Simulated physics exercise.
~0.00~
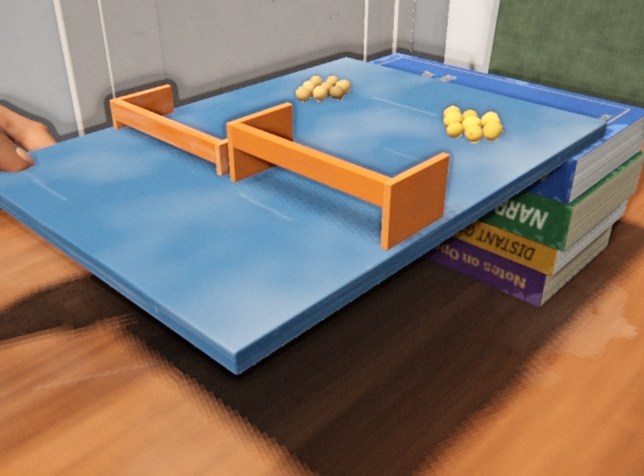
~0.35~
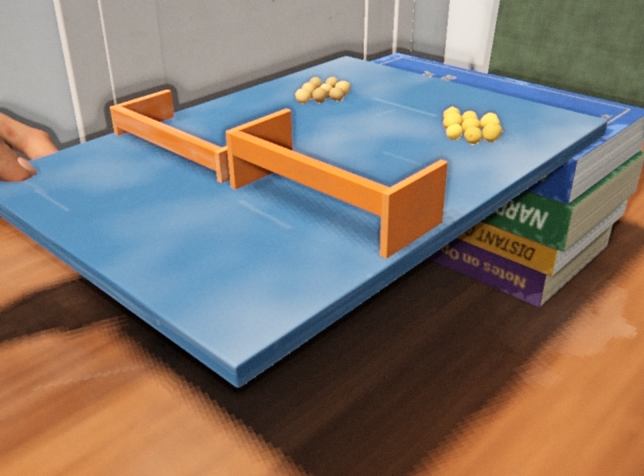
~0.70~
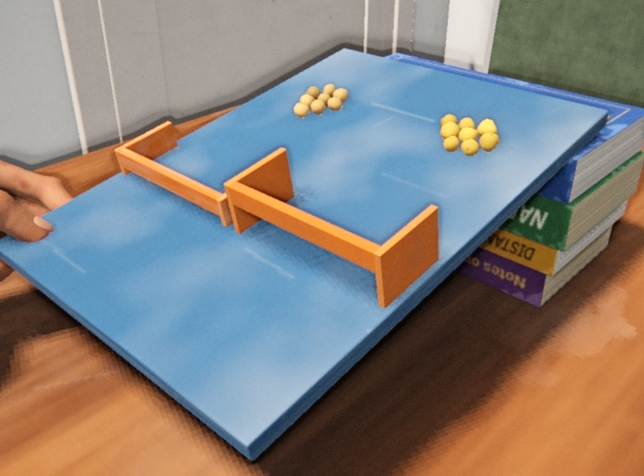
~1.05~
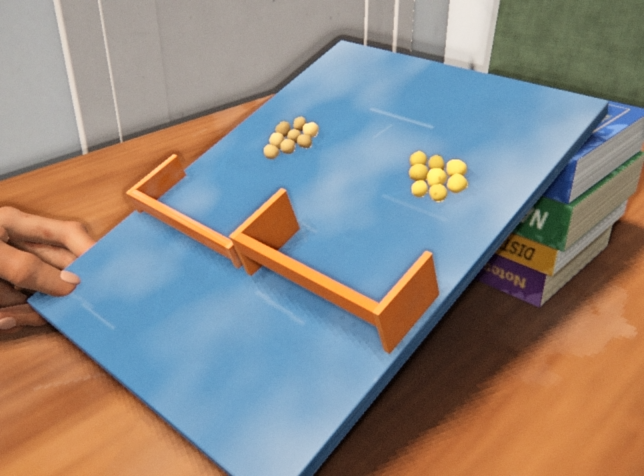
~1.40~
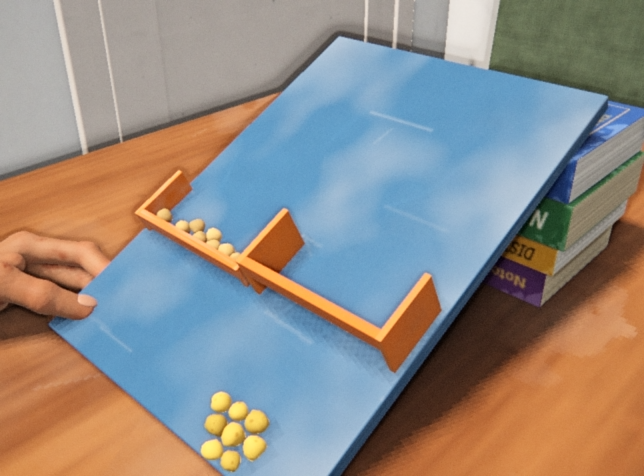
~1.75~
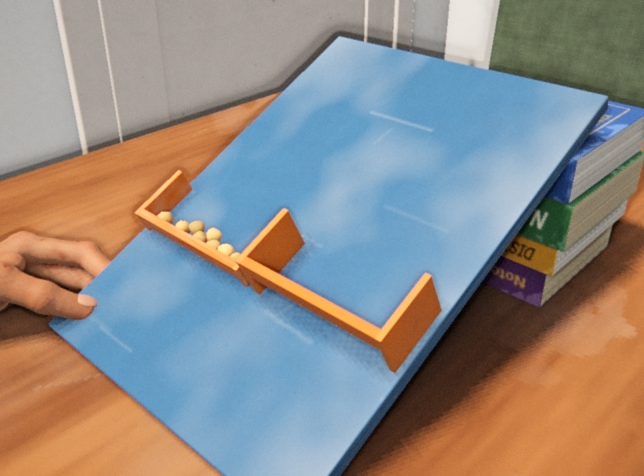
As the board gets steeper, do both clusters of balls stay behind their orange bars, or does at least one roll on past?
One of them gets past. The nearer cluster rolls on beyond its orange bar, while the farther cluster ends up gathered behind its own bar.
